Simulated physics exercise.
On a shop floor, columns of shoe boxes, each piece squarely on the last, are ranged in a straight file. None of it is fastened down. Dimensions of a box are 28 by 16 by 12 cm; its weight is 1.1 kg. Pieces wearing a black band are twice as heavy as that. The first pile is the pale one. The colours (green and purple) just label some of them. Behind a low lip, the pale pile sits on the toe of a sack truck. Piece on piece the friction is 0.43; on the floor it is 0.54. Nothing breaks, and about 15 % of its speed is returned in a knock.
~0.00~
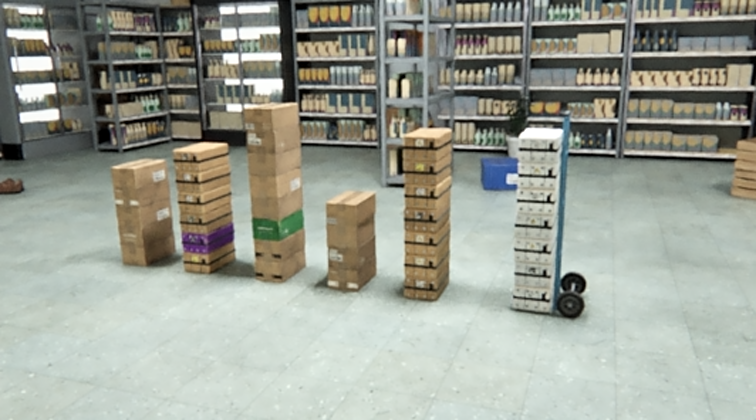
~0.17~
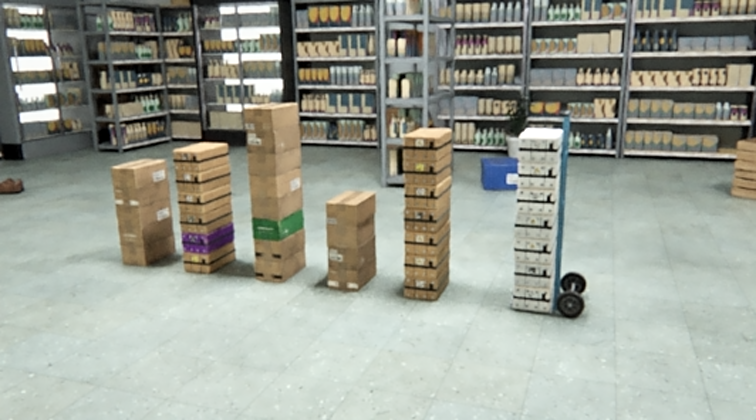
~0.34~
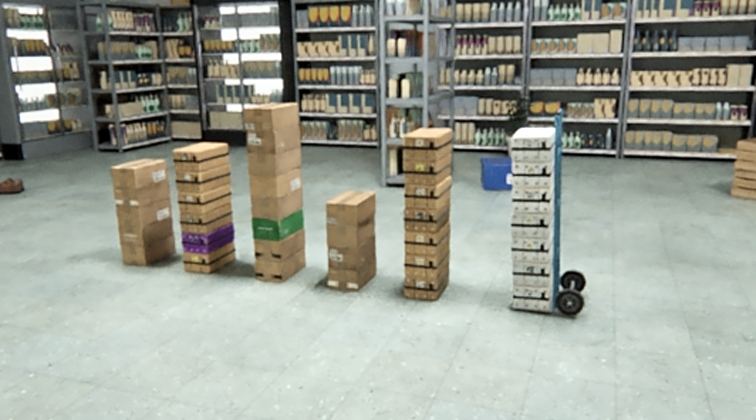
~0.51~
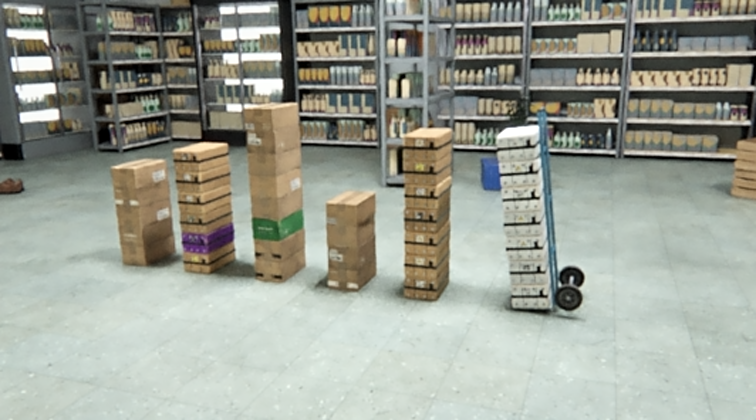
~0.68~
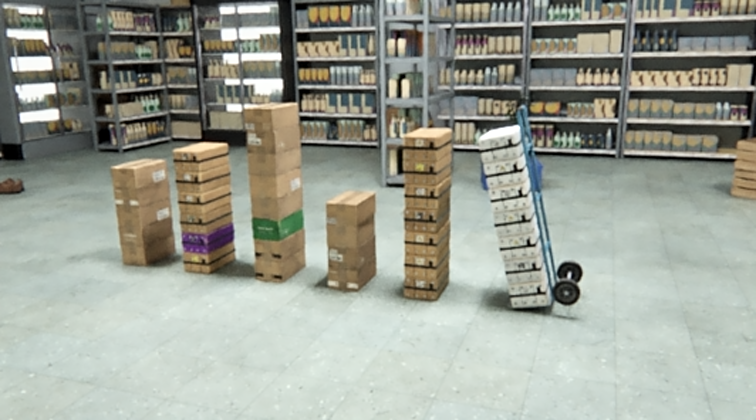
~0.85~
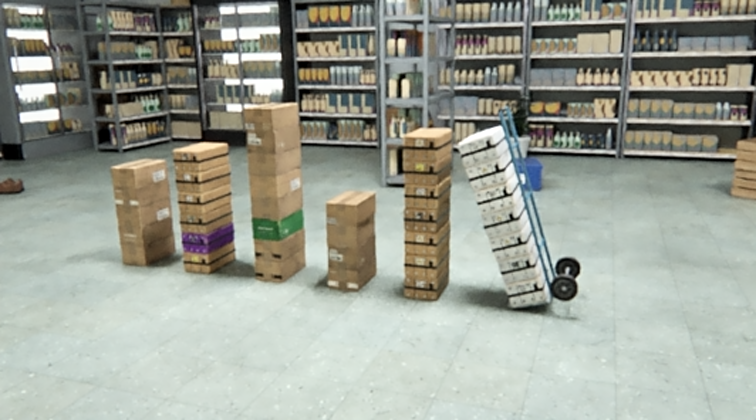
A pale stack of boxes on a hand truck tilts left toward a row of brown stacks.
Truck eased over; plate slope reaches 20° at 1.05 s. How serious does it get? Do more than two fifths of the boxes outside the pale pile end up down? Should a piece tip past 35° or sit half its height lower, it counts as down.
Yes, over two fifths do.
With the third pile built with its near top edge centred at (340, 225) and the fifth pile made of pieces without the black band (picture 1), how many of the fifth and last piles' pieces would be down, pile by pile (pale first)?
Down count - fifth 6, last 5.
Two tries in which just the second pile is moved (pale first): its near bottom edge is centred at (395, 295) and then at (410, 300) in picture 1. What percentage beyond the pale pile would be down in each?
In order, 90 then 90 per cent.
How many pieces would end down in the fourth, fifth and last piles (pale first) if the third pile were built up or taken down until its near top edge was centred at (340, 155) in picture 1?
In that case fourth 8, fifth 5, last 5.
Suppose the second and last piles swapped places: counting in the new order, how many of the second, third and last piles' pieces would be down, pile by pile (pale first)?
Second 5, third 3, last 6.
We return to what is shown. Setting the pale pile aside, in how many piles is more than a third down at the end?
That would be 5 of them.
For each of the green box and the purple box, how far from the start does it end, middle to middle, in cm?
Green ends up 40 cm away; purple ends up 25 cm away.
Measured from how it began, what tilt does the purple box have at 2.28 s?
About 15°.
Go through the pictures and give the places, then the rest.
In the first picture (we follow the side turned to the camera), truck frame (564, 158) 0° forward; green box (266, 230); purple box (221, 238); no other piece has moved.
The second picture shows truck frame (563, 157) 0° forward; purple box (221, 238).
The third picture shows truck frame (557, 156) 2° forward; purple box (221, 238).
The fourth picture shows truck frame (542, 152) 7° forward, top of the pale pile leaning 7°; purple box (221, 238); no other piece has moved.
The fifth picture shows truck frame (526, 150) 13° forward, top of the pale pile leaning 13°; purple box (221, 238); no other piece has moved.
The sixth picture shows truck frame (511, 150) 17° forward, top of the pale pile leaning 20°; purple box (221, 238); green box (266, 230); no other piece has moved.
Around 1.30 s, 7 of the pale pile down; none of the 30 other boxes down, 7 disturbed.
Around 1.72 s, 7 of the pale pile down; 7 of the 30 other boxes down.
Around 2.28 s, 7 of the pale pile down; 19 of the 30 other boxes down; green box tipped 46°, 11 cm lower; purple box tipped 17°.
Around 2.88 s, 7 of the pale pile down; 29 of the 30 other boxes down; purple box tipped 46°, 7 cm lower; green box tipped 37°, 14 cm lower.
Finally (3.8 s), 7 of the pale pile down; 30 of the 30 other boxes down; purple box tipped 45°, 7 cm lower; green box tipped 37°, 14 cm lower. That is 100 per cent. Seen by the last camera, middles, purple box near (176, 245), green box near (224, 242).
